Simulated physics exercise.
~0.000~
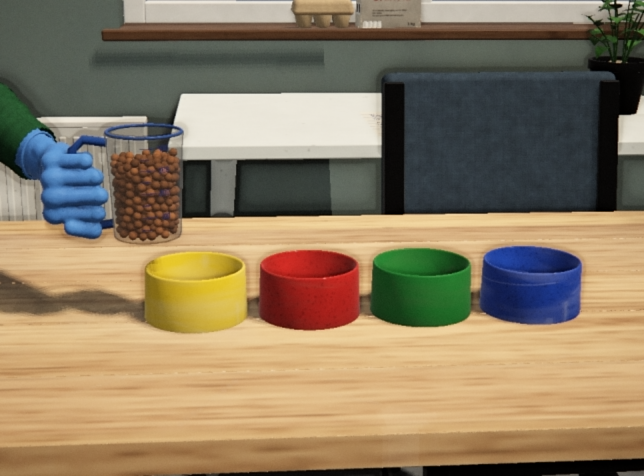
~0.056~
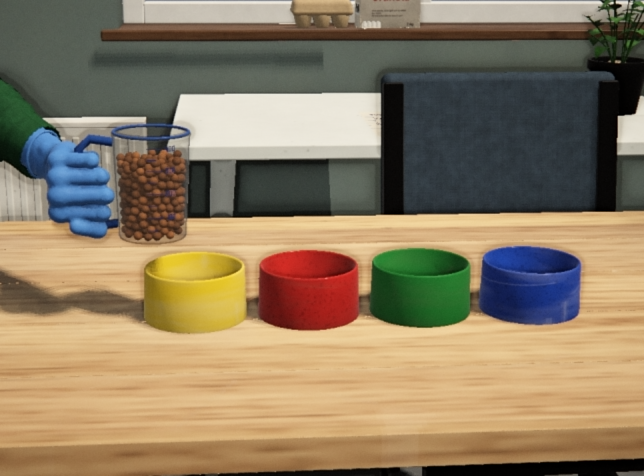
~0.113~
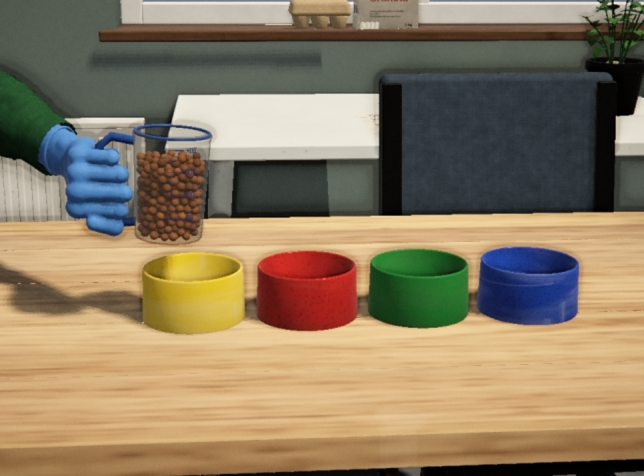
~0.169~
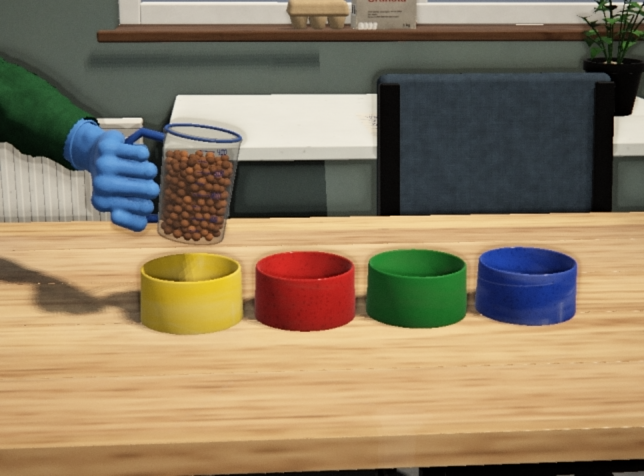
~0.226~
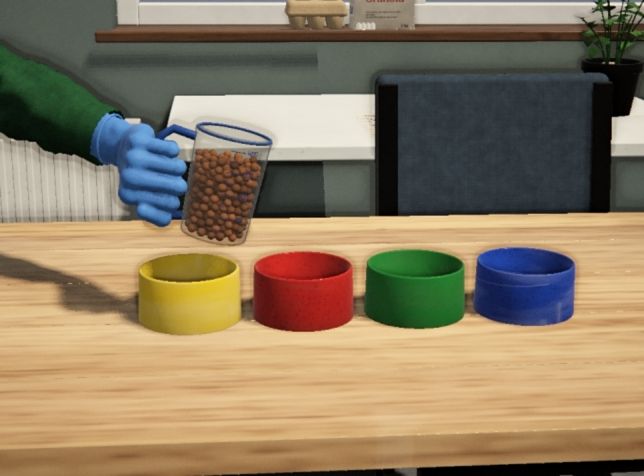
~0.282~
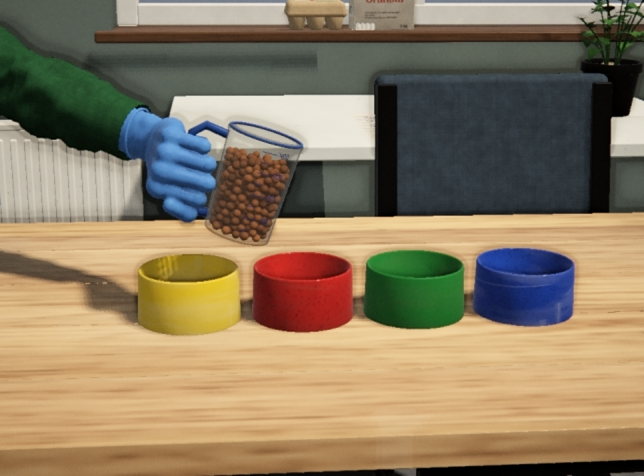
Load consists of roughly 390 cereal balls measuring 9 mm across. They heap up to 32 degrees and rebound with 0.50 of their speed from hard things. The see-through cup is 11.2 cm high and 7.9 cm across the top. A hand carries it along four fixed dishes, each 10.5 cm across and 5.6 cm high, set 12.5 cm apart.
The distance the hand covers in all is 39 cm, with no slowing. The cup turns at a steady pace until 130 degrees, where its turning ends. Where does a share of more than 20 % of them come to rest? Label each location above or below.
Labels - red: Below, blue: Above, green: Below, yellow: Below, counter: Below.
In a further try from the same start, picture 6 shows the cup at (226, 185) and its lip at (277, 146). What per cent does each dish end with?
Then red 0, blue 90, green 0, and yellow 0.
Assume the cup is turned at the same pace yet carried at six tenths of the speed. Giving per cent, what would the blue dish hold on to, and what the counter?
Blue: 90; counter: 10.
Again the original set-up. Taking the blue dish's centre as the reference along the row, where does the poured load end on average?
The average sits about 1 cm from the centre, on its right.
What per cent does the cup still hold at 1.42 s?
95 per cent.
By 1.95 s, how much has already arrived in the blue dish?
95 %.
After 0.97 s, tilt 70 degrees; cup holds 100 %.
After 1.42 s, tilt 105 degrees; cup holds 95 %, blue 5 %.
After 1.95 s, tilt 130 degrees; cup holds 0 %, blue 95 %.
In the end, at 2.4 s, red 0 %, blue 95 %, green 0 %, yellow 0 %, counter 5 %.
